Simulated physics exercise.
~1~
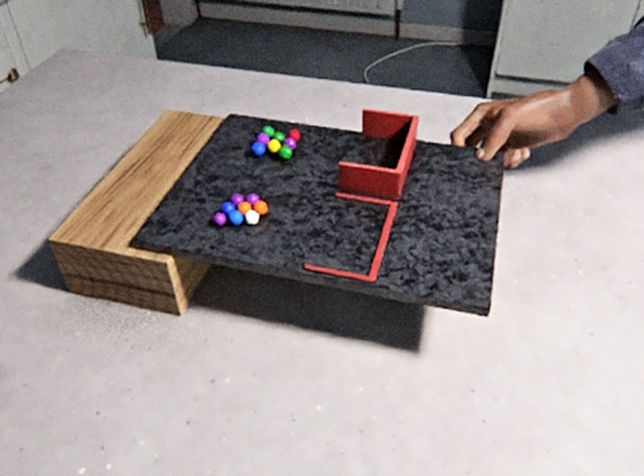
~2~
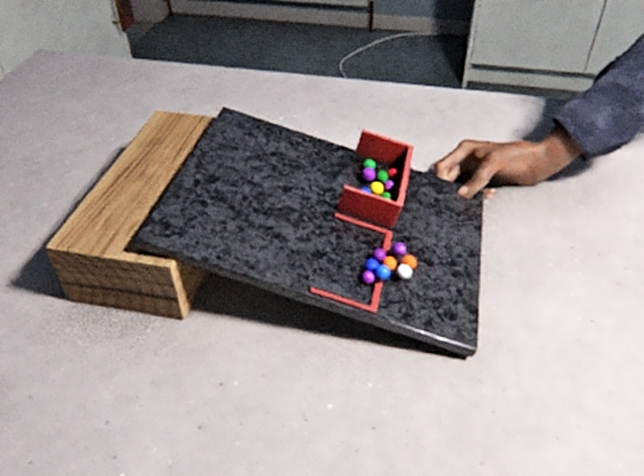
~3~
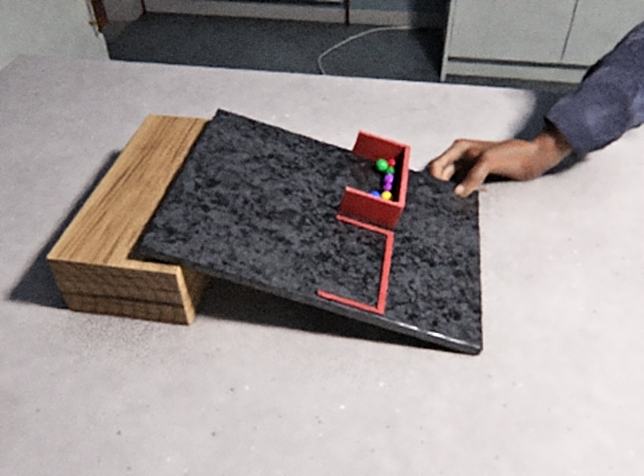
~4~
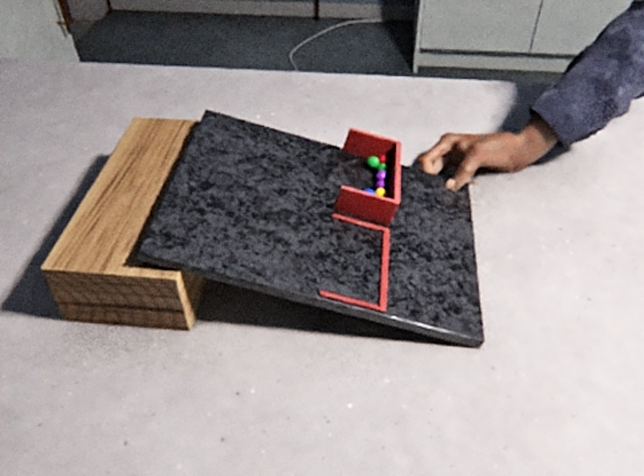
The clip shows a hand lowering one end of a dark speckled board propped on a wooden block, tilting it until two clusters of colourful balls move right; the near cluster passes a low red bar and disappears from view, while the far one stays gathered behind a taller red barrier.
